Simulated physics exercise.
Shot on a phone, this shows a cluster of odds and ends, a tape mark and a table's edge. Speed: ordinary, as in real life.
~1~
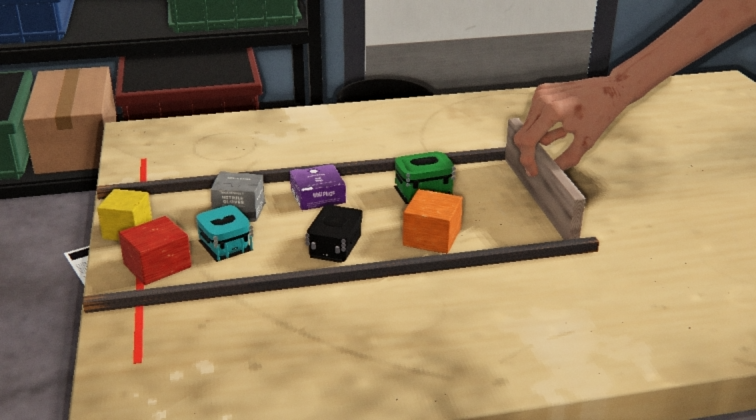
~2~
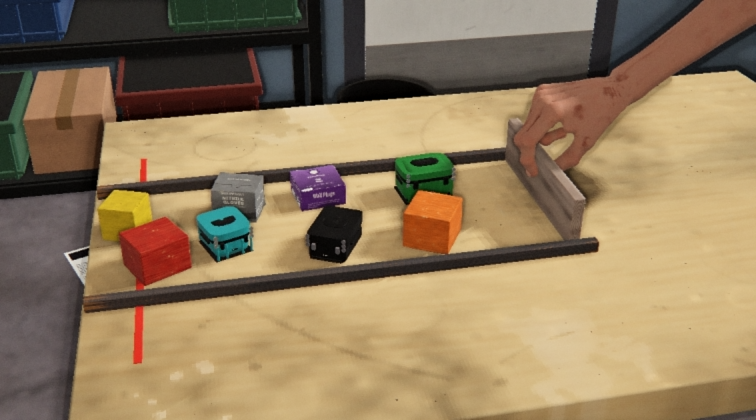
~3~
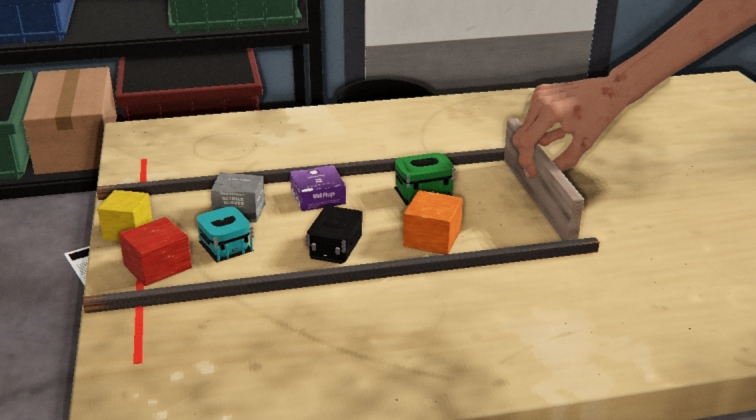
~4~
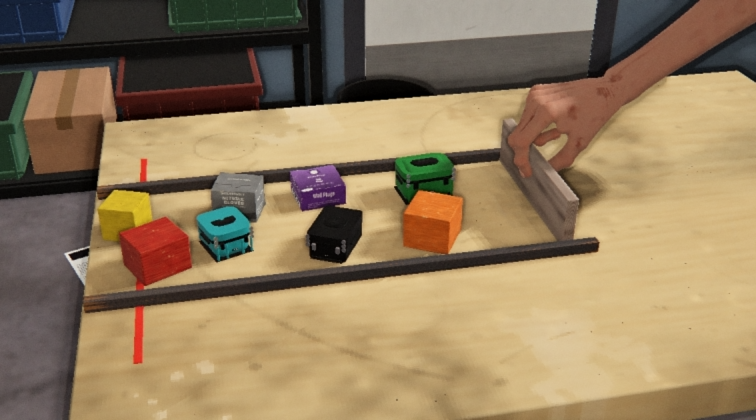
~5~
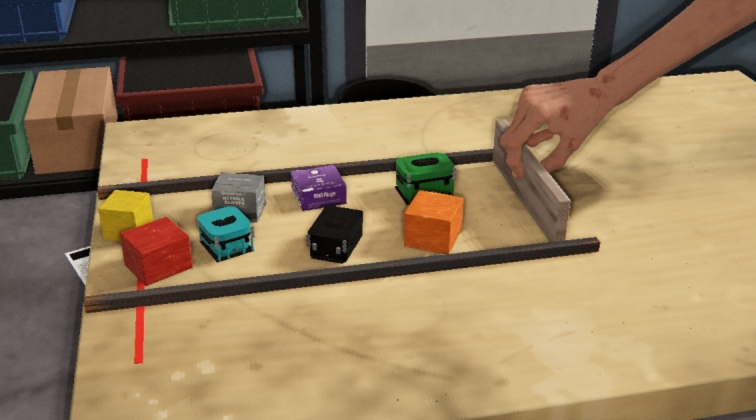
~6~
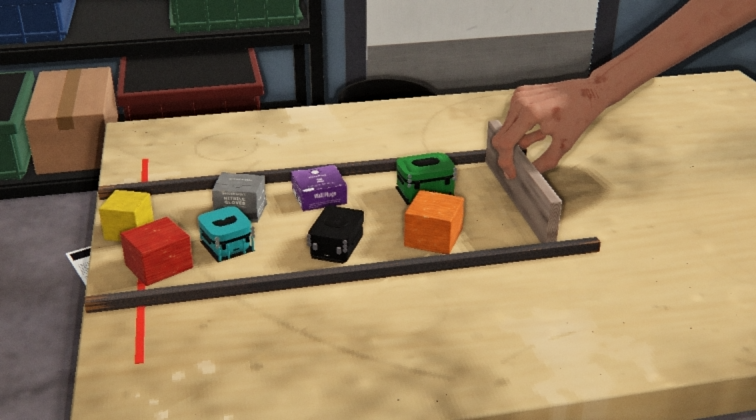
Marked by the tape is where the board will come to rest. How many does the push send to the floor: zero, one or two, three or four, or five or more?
Once the board stops, five or more are missing from the table.
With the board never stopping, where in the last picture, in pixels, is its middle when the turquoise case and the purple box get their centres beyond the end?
The middle is at (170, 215) when it's the turquoise case, and at (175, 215) when it's the purple box.
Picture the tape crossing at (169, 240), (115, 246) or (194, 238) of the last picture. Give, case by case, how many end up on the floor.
4, 7, 3.
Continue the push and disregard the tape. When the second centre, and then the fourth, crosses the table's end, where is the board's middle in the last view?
First about (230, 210), next about (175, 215).
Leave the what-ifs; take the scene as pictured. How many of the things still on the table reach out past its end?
Overhanging ones - 1.
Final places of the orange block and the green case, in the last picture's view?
Near (114, 264) and (113, 207).
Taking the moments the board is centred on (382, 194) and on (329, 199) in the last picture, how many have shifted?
First 4, then 6.
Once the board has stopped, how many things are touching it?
It is in contact with 2.
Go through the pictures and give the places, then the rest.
In the first frame, yellow block (126, 216); red block (155, 250); turquoise case (225, 233); board (541, 177); tape (141, 243).
In the second frame, red block (155, 250); grey box (239, 197).
In the third frame, turquoise case (225, 234); black case (336, 235).
In the fourth frame, yellow block (126, 216); board (535, 178).
In the fifth frame, red block (156, 250); purple box (319, 187).
In the sixth frame, yellow block (127, 216); red block (157, 250); turquoise case (226, 234); board (520, 180); tape (143, 243).
Soon after, none off yet; yellow block at rest near (127, 216); red block at rest near (157, 250); turquoise case at rest near (226, 234).
Then, none off yet; yellow block moved about its own width near (98, 221); red block moved a little near (131, 255); turquoise case moved about its own width near (170, 232).
By the end, the number that fall off is five or more; fallen, black case, purple box, grey box, turquoise case, red block and yellow block.
